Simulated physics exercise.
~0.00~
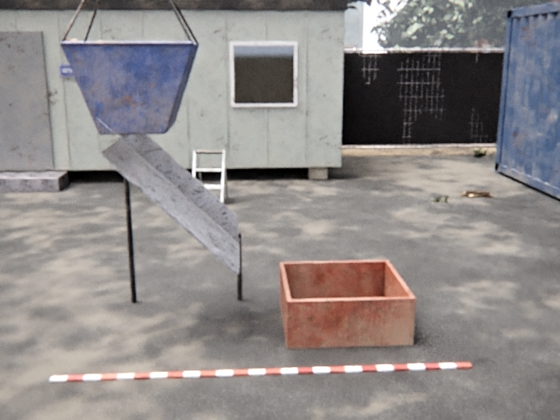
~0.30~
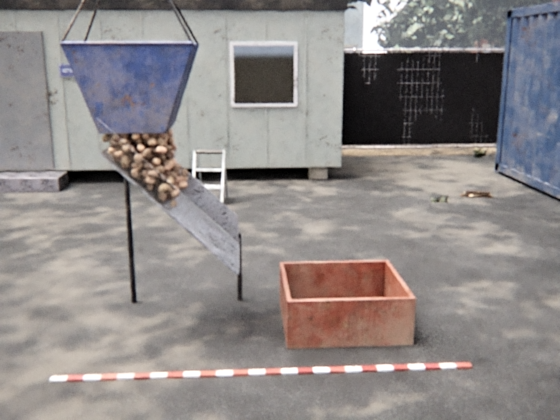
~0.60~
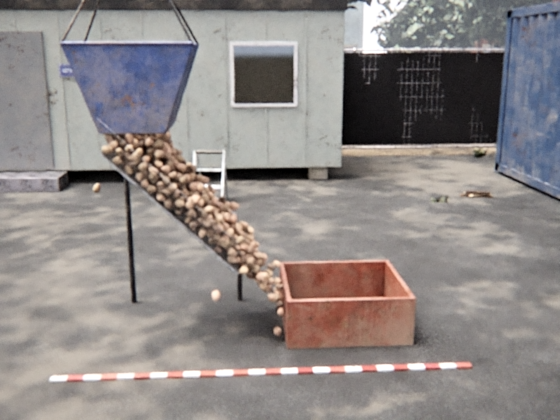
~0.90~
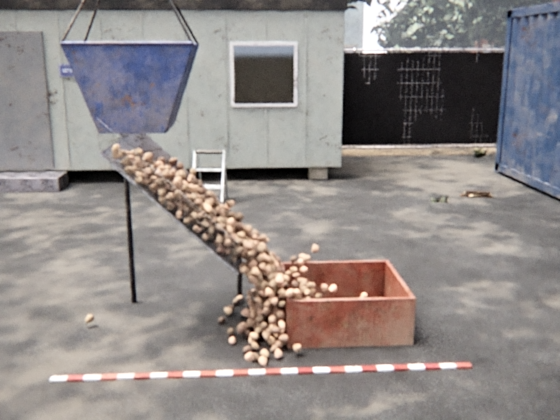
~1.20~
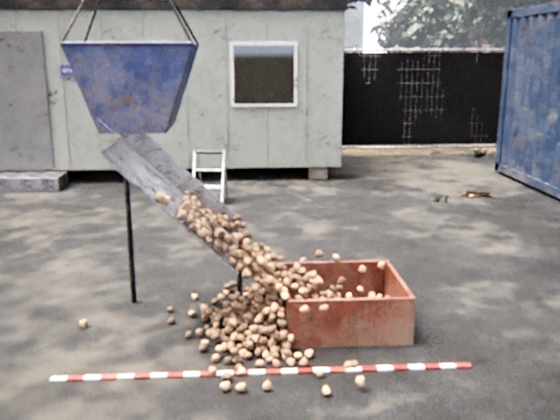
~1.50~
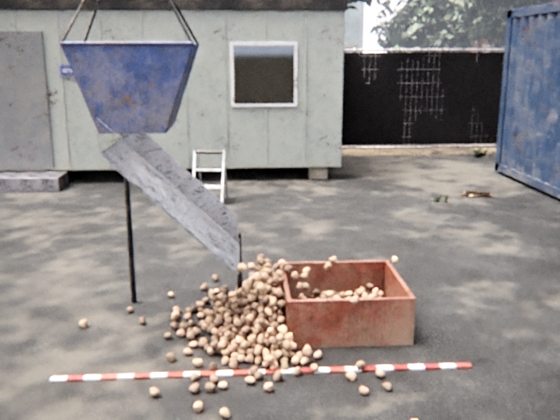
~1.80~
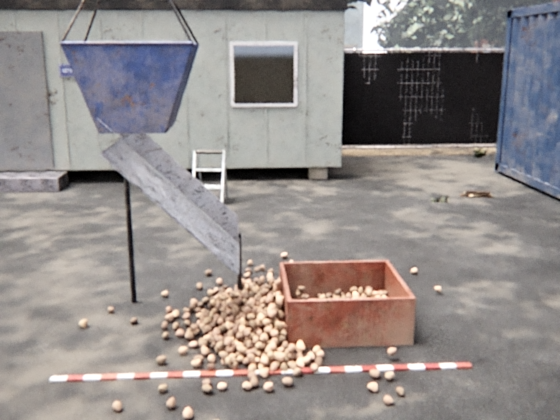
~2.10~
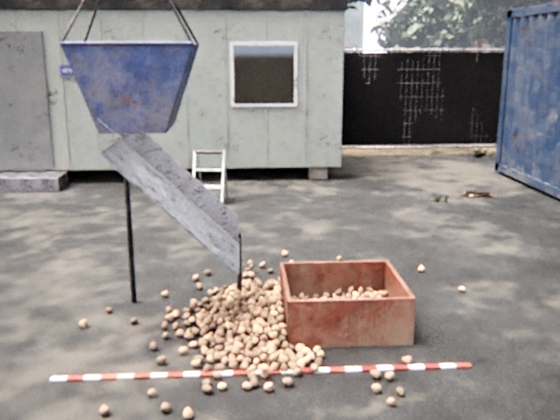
At first, a blue skip hangs from cables above a sloping steel slide in a paved yard, with an empty reddish bin standing to the right and a red and white striped staff lying in front. Rounded, brownish cobbles then drop from the bottom of the skip and pour down the slide toward the bin. Most fall short of it, piling up against its left side, while some tumble inside. As the slide empties, stray stones roll across the ground and past the staff. Finally, a large heap rests left of the bin, a smaller share lies inside, and a few are scattered beyond.
